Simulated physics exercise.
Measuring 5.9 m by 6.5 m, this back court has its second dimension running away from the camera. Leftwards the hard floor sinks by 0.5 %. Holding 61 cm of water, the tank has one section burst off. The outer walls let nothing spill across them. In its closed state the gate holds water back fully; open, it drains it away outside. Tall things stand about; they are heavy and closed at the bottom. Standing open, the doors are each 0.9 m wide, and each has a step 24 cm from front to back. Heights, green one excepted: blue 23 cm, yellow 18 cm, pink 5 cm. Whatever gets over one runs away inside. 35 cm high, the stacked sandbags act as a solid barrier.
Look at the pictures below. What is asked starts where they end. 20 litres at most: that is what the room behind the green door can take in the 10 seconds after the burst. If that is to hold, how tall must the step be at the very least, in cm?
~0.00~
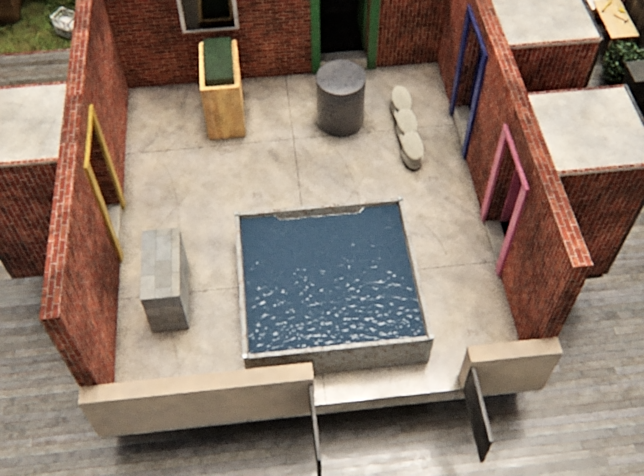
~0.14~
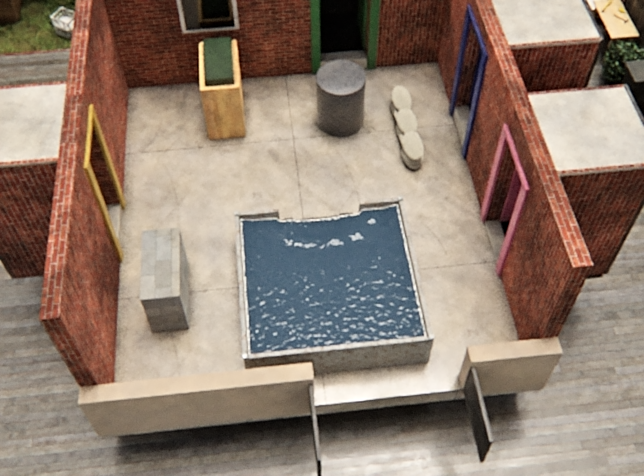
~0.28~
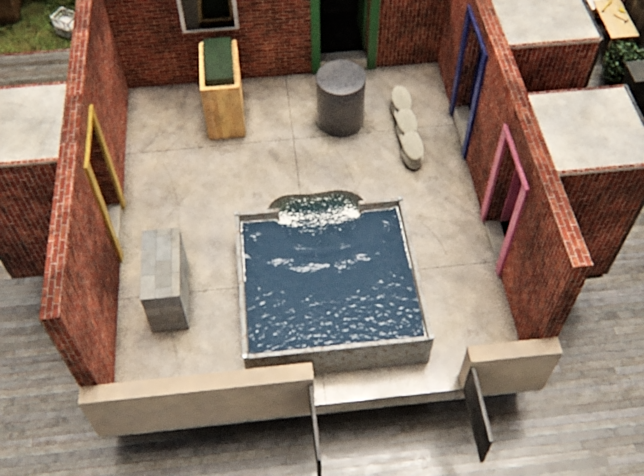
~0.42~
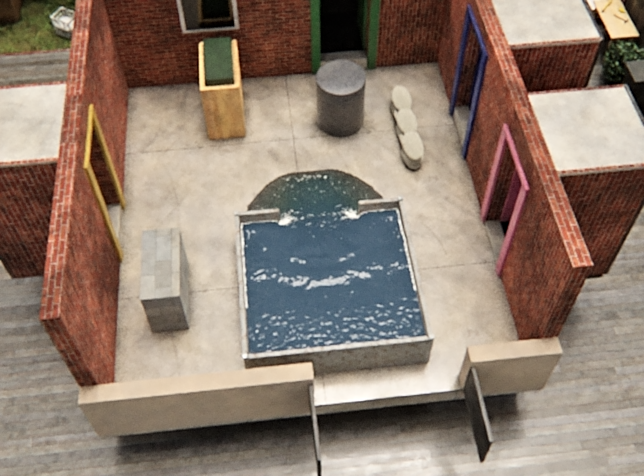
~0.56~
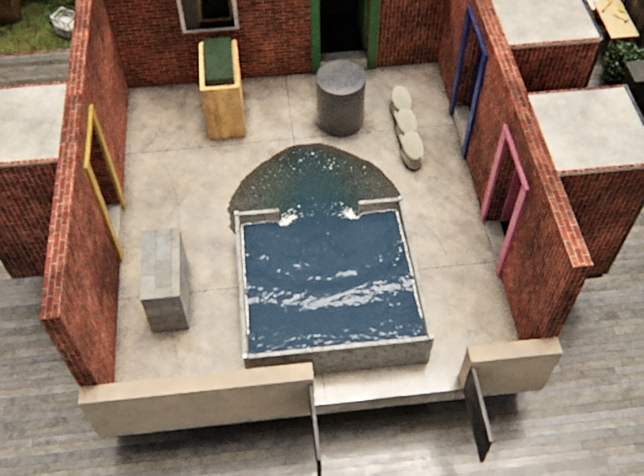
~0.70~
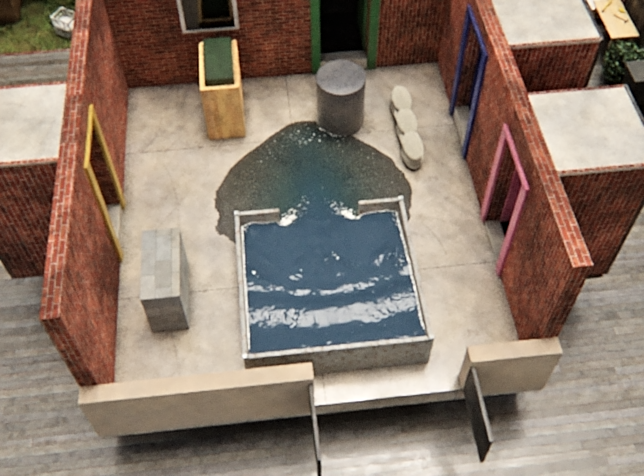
Close to 19 cm is just enough.
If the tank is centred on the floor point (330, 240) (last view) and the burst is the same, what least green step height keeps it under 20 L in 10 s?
Close to 18 cm would do it.
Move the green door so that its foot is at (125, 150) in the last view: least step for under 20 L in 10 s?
You'd want it roughly 13.5 cm high.
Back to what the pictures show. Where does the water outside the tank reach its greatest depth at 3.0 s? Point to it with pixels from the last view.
Near pixel (254, 78).
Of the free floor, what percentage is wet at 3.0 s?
About 45 per cent.
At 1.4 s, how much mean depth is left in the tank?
Close to 46 cm deep on average.
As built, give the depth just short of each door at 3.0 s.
At the green door the depth is 26 cm, at blue 1 cm, at yellow 1 cm and at pink 0 cm.
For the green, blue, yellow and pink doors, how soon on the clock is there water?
The green door gets it at 1.6 s, the blue door at 3.0 s, the yellow door at 3.2 s and the pink door at 4.0 s.
After 1.4 s water covers 30 % of the floor, deepest (35 cm) near (311, 225); it has not reached the green door.
After 3.0 s water covers 45 % of the floor, deepest (35 cm) near (254, 78); 26 cm at the green door, 0 litres in over its 25 cm step.
After 10.0 s water covers 95 % of the floor, deepest (18 cm) near (127, 145); 11 cm at the green door, 2 litres in over its 25 cm step.
At the green door as built, the water arrived by 1.6 s and peaked near 26 cm at 3.0 s.
With a step of 16.5 cm, 40 litres would have come in within the 10 s; with 22 cm, 9 litres. So under 20 litres takes about 19 cm.
